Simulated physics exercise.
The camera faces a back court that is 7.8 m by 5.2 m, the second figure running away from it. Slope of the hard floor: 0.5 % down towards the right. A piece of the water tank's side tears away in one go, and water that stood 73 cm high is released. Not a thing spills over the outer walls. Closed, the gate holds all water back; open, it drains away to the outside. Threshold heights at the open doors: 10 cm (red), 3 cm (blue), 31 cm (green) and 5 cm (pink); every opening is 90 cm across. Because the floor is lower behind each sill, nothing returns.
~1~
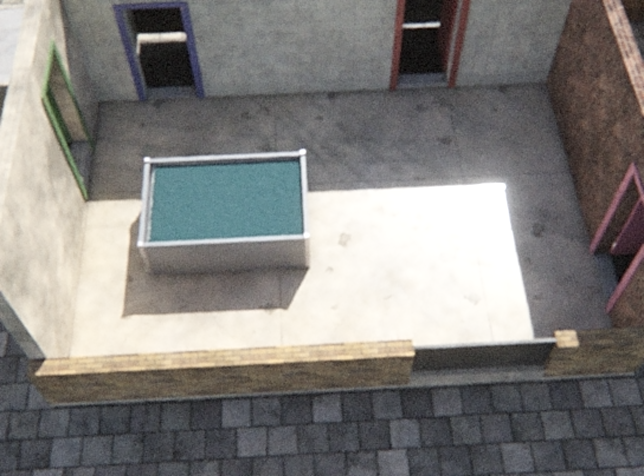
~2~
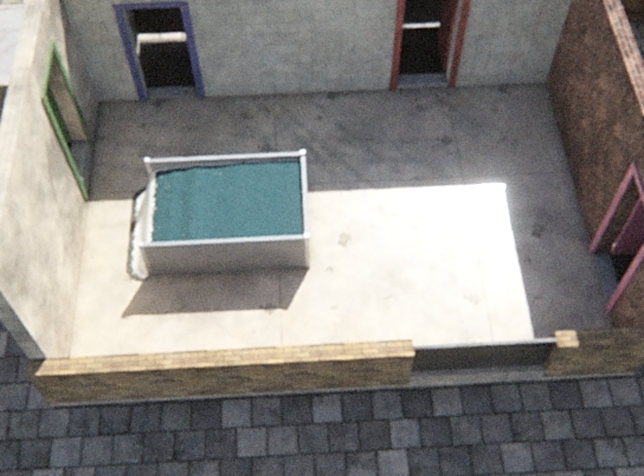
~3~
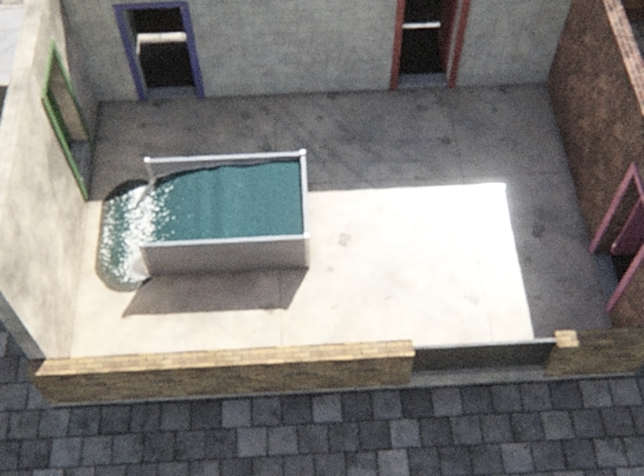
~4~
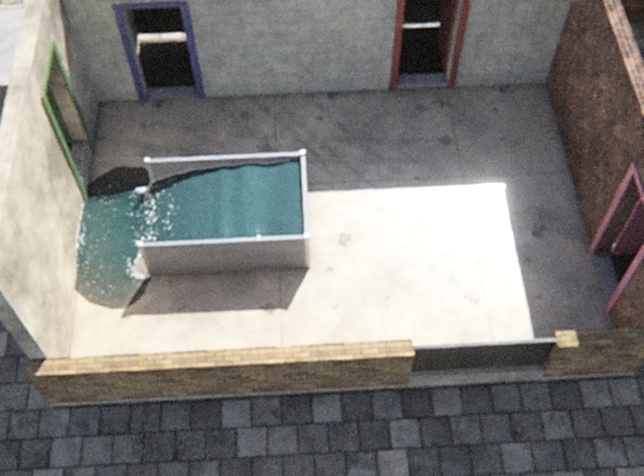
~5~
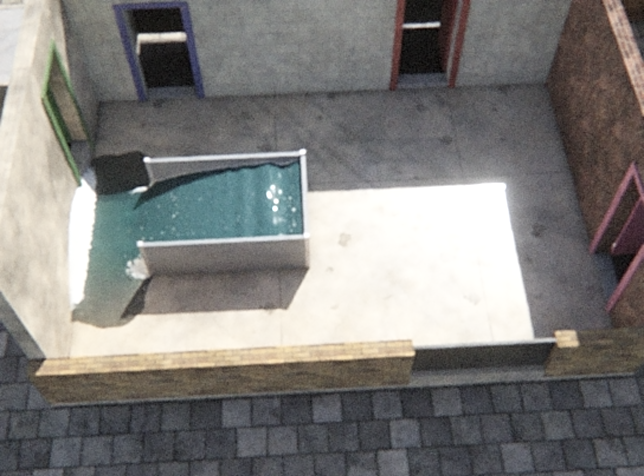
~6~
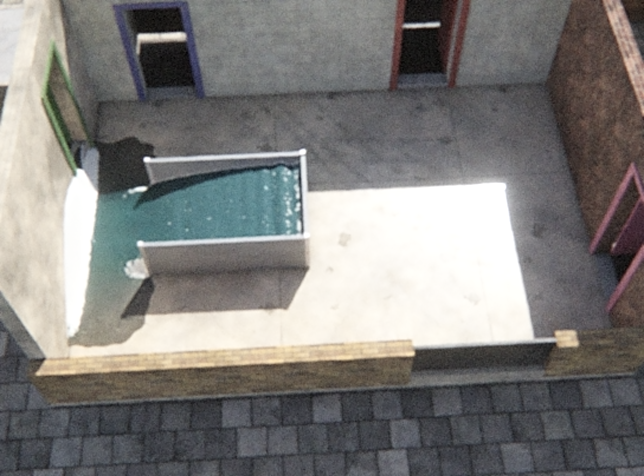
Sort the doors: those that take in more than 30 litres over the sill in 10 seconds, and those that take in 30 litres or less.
Sorted: The red door takes in 30 litres or less; the blue door takes in more; the green door takes in 30 litres or less; the pink door takes in more.
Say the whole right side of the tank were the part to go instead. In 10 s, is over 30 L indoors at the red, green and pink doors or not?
Then: Red short of it, green short of it, pink beyond it.
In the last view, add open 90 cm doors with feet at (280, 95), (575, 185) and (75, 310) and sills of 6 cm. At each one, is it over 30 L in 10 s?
Well, the first is on the low side, the second is on the high side, and the third is on the high side.
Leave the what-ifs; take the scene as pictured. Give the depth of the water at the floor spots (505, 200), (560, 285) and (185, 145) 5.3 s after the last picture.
About 5, 3 and 5 cm respectively.
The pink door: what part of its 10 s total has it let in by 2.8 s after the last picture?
By that time, around 0 per cent.
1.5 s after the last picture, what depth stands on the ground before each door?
Measured in centimetres, the red door gives 0, the blue door 18, the green door 26 and the pink door 0.
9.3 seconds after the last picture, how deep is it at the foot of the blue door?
Roughly 5.5 centimetres.
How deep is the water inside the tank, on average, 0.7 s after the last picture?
40 cm.
Then, 0.7 s after the last picture water covers 15 % of the floor and is deepest (50 cm) near (82, 237); red door not reached, blue door not reached, green door 30 cm at the sill, 1 L in, pink door not reached.
Then, 1.5 s after the last picture water covers 25 % of the floor and is deepest (46 cm) near (66, 367); red door not reached, blue door 18 cm at the sill, 27 L in, green door 26 cm at the sill, 4 L in, pink door not reached.
Then, 2.8 s after the last picture water covers 55 % of the floor and is deepest (26 cm) near (64, 379); red door not reached, blue door 15 cm at the sill, 135 L in, green door 15 cm at the sill, 5 L in, pink door not reached.
Then, 5.3 s after the last picture water covers 95 % of the floor and is deepest (18 cm) near (574, 195); red door 3 cm at the sill, 0 L in, blue door 8 cm at the sill, 226 L in, green door 8 cm at the sill, 5 L in, pink door 14 cm at the sill, 43 L in.
Then, 9.3 s after the last picture water covers 95 % of the floor and is deepest (10 cm) near (591, 352); red door 8 cm at the sill, 0 L in, blue door 5 cm at the sill, 257 L in, green door 5 cm at the sill, 5 L in, pink door 10 cm at the sill, 133 L in.
